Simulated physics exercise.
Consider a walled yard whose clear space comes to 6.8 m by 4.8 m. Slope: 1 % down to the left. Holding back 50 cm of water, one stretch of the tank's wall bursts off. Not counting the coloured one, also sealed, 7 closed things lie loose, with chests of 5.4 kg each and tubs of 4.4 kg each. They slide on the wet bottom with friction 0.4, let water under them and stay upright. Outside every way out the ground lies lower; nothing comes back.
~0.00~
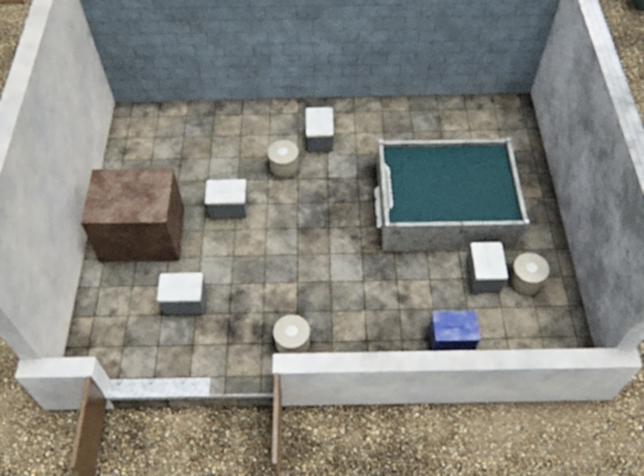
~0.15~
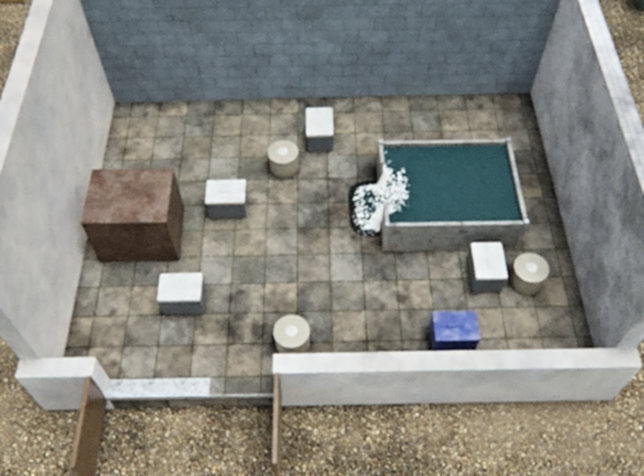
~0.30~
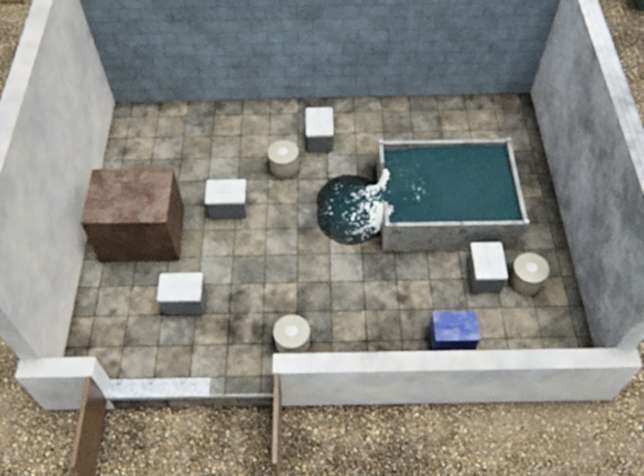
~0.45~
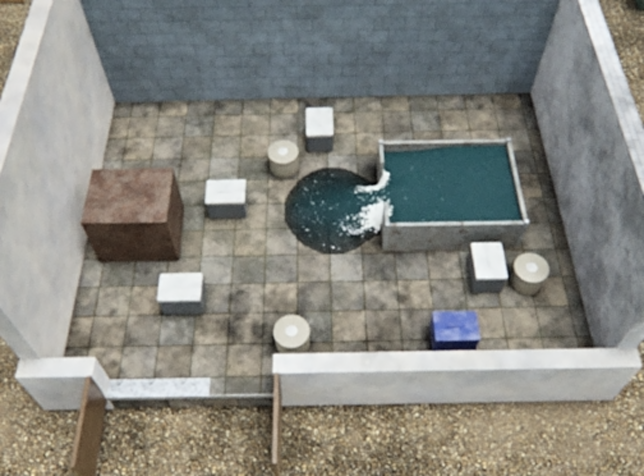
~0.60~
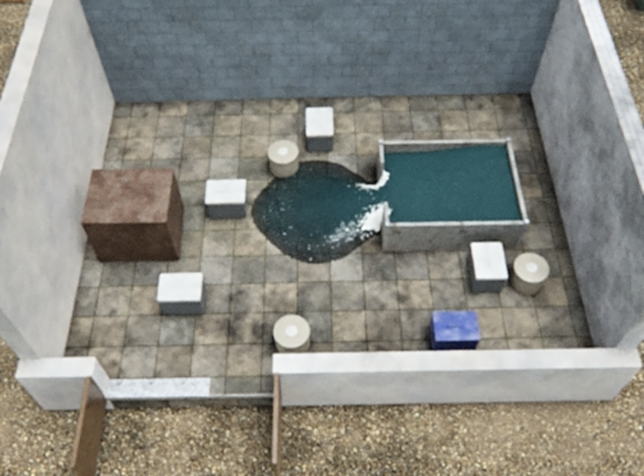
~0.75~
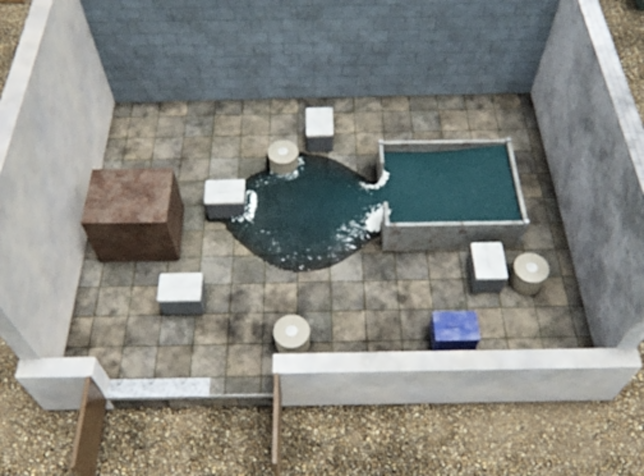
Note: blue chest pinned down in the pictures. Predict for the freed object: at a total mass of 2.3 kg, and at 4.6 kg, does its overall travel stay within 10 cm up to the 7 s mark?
It stays within the limit at both masses.
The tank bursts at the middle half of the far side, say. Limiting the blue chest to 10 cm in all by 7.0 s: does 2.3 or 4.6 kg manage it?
In that case, both fall short.
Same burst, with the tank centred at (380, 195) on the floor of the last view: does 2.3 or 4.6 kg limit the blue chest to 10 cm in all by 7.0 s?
Then the lighter mass suffices.
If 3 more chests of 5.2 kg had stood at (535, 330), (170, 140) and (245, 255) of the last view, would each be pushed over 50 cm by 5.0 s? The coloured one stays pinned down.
In that order: Not as far, then farther, then farther.
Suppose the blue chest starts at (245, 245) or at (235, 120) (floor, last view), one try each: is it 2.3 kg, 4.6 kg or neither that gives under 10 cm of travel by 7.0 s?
In turn: Neither is enough; neither holds.
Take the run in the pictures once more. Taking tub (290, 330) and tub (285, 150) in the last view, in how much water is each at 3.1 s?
Around 1 cm and 17 cm.
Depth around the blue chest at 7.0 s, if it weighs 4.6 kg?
Something like 0 centimetres.
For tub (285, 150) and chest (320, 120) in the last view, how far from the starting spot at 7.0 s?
In order, they end up 250 cm and 20 cm from where they began.
After 1.4 s the blue chest would be 0 cm from its start with 2.3 kg and 0 cm from its start with 4.6 kg; 0 cm of water round it then.
After 3.1 s the blue chest would be 0 cm from its start with 2.3 kg and 0 cm from its start with 4.6 kg; 0 cm of water round it then.
After 4.9 s the blue chest would be 0 cm from its start with 2.3 kg and 0 cm from its start with 4.6 kg; 0 cm of water round it then.
After 7.0 s the blue chest would be 0 cm from its start with 2.3 kg and 0 cm from its start with 4.6 kg; 0 cm of water round it then.
